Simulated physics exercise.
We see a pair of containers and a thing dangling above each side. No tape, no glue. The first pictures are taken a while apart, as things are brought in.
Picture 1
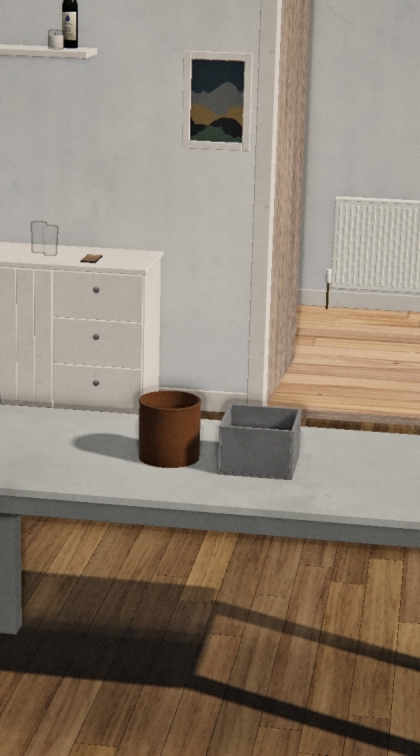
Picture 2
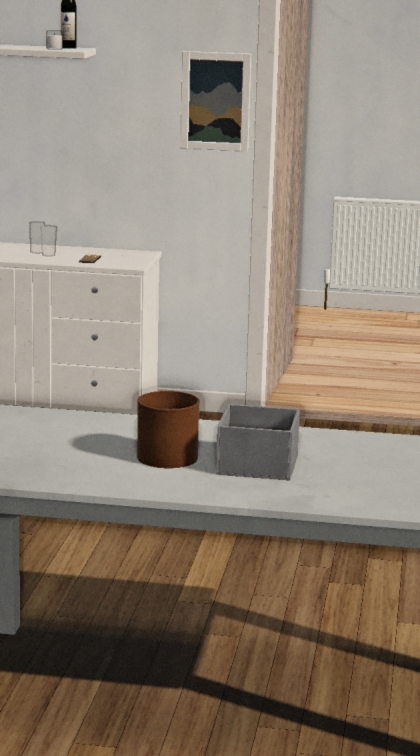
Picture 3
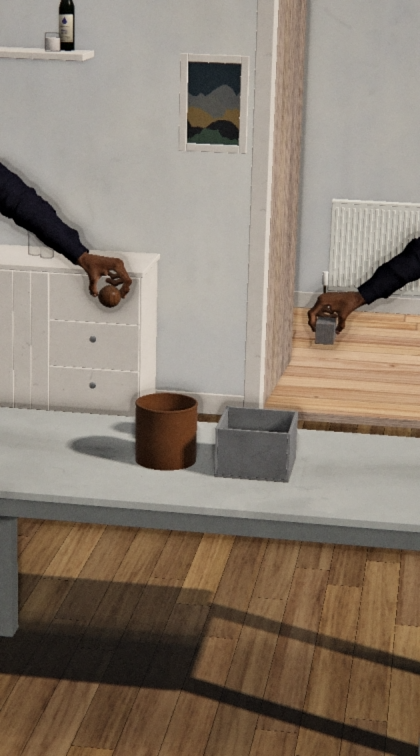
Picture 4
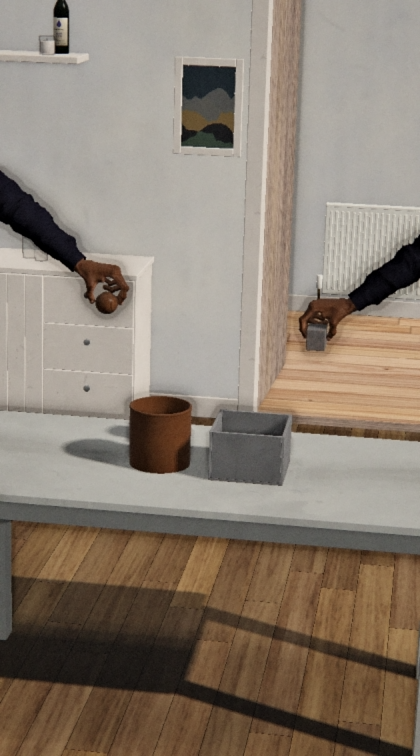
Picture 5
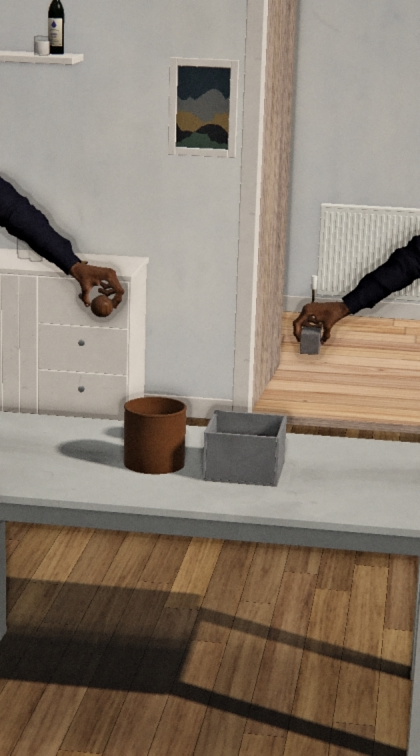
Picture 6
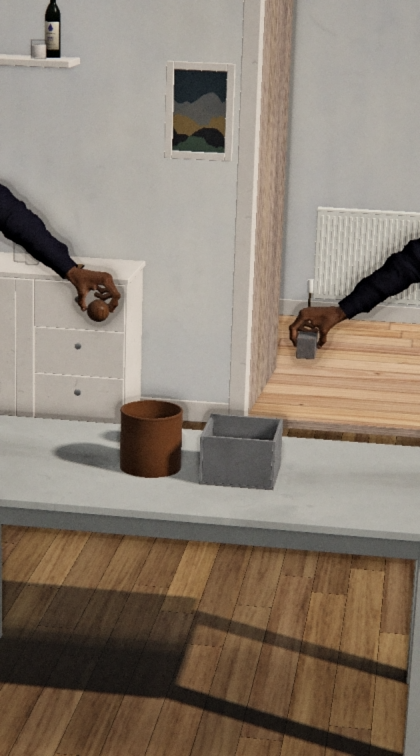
Two hands bring a brown onion and a grey block into view and hold them above the table.
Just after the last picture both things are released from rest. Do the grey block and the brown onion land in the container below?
The grey block misses and the brown onion misses.
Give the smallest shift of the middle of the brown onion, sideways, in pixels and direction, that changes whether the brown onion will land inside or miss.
Roughly 28 pixels right.
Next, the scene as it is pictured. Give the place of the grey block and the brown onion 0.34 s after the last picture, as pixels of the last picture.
About (301, 467), and the other about (97, 454).
Then, 0.16 s later than the last frame, grey block shifted about its own width near (306, 369); brown onion shifted about its own width near (98, 335).
Then, 0.26 s later than the last frame, grey block dropping near (303, 425); brown onion dropping near (97, 390).
Then, 0.34 s later than the last frame, grey block fallen near (301, 467); brown onion fallen near (97, 454).
When it is over, the grey block falls beside it, near (301, 470); the brown onion falls beside it, near (97, 453).
